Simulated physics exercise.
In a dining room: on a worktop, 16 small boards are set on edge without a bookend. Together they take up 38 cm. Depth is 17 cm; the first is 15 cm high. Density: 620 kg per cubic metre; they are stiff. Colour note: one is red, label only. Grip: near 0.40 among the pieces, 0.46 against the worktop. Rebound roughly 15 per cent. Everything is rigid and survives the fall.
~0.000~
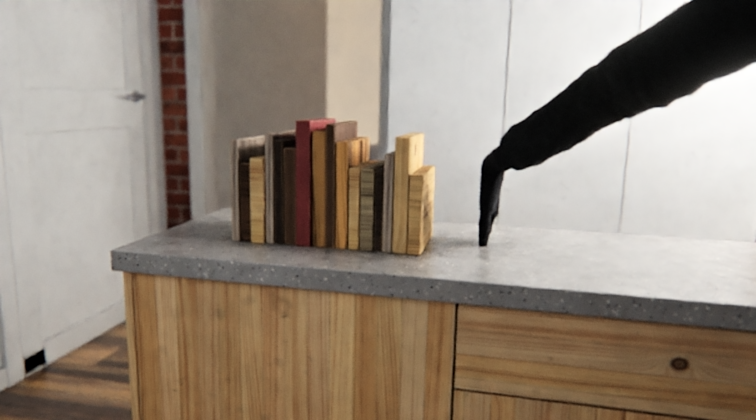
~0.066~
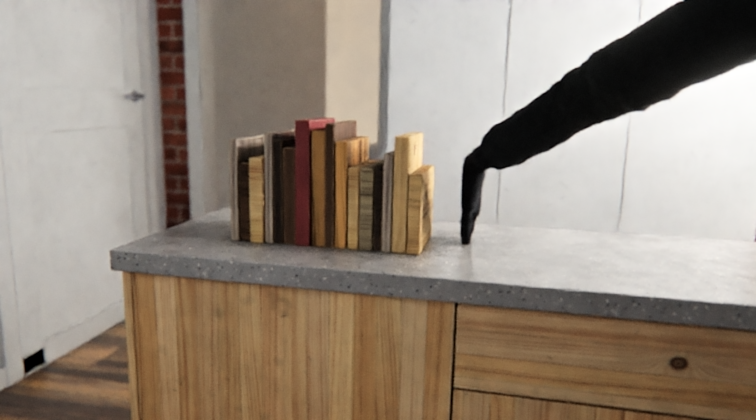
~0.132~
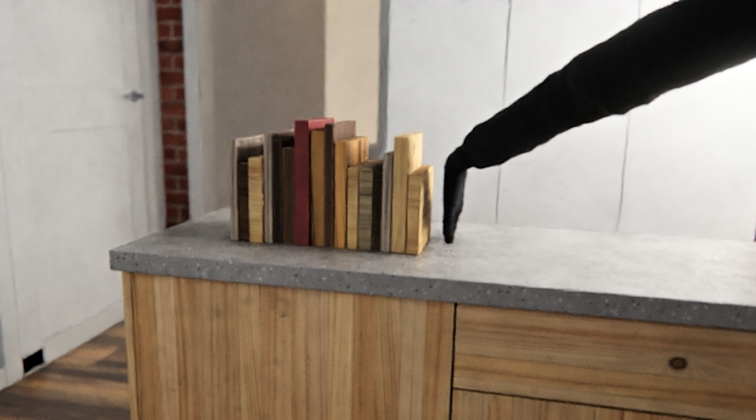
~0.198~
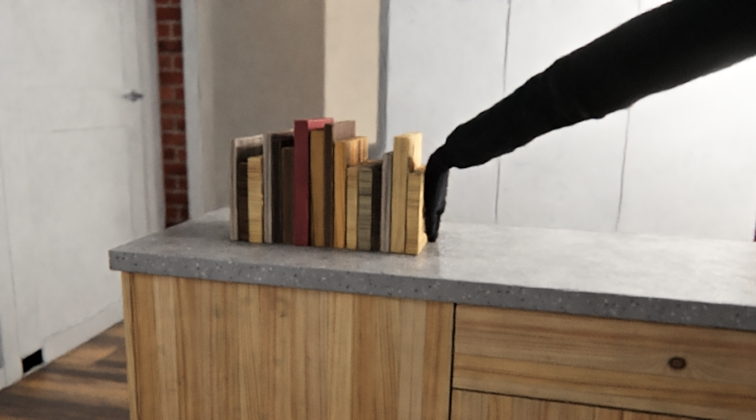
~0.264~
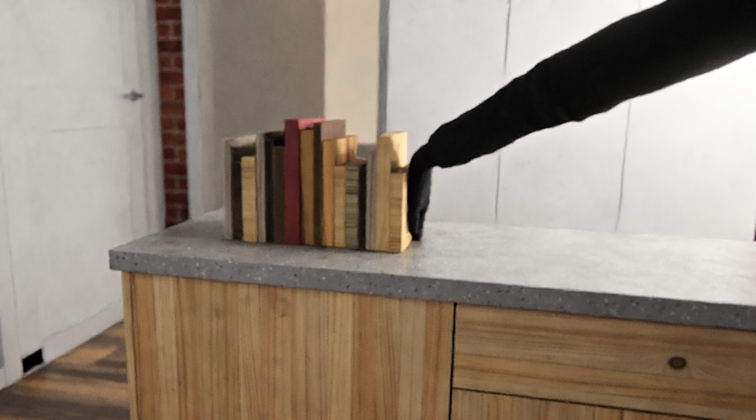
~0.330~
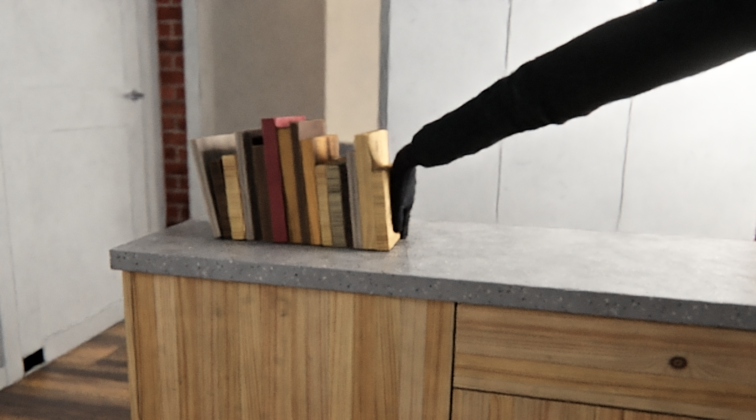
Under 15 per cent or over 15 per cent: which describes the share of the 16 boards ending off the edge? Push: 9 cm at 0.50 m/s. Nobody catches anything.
I would say under 15 per cent of them.
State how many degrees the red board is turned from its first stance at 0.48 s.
Some 30 degrees.
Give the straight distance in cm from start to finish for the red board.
Red - some 20 cm.
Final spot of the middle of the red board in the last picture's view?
I'd point at about (244, 185).
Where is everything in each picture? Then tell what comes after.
In the first frame (places mark the middle of the side facing us), hand (497, 189) 10 cm from the first; red board (303, 185); nothing disturbed.
The second frame shows hand (479, 187) 7 cm from the first; red board (302, 184).
The third frame shows hand (461, 186) 34 mm from the first; red board (301, 184).
The fourth frame shows hand (443, 185) 1 mm in; red board (301, 184).
The fifth frame shows hand (427, 184) 32 mm in; red board (292, 184) shifted 18 mm; 14 disturbed, none off the edge.
The sixth frame shows hand (411, 183) 6 cm in; red board (274, 182) leaning 6°; steepest lean 14°, the board at (205, 189); 16 disturbed, none off the edge.
After 0.39 s, none of the 16 boards off the edge, 16 disturbed; red board leaning 13°.
After 0.48 s, none of the 16 boards off the edge, 16 disturbed; red board leaning 31°.
After 0.86 s, 1 of the 16 boards off the edge; red board leaning 42°.
By the end (1.1 s), 1 of the 16 boards off the edge; red board leaning 42°. That is 6 per cent. As the last picture would show them, middles, red board near (245, 185).
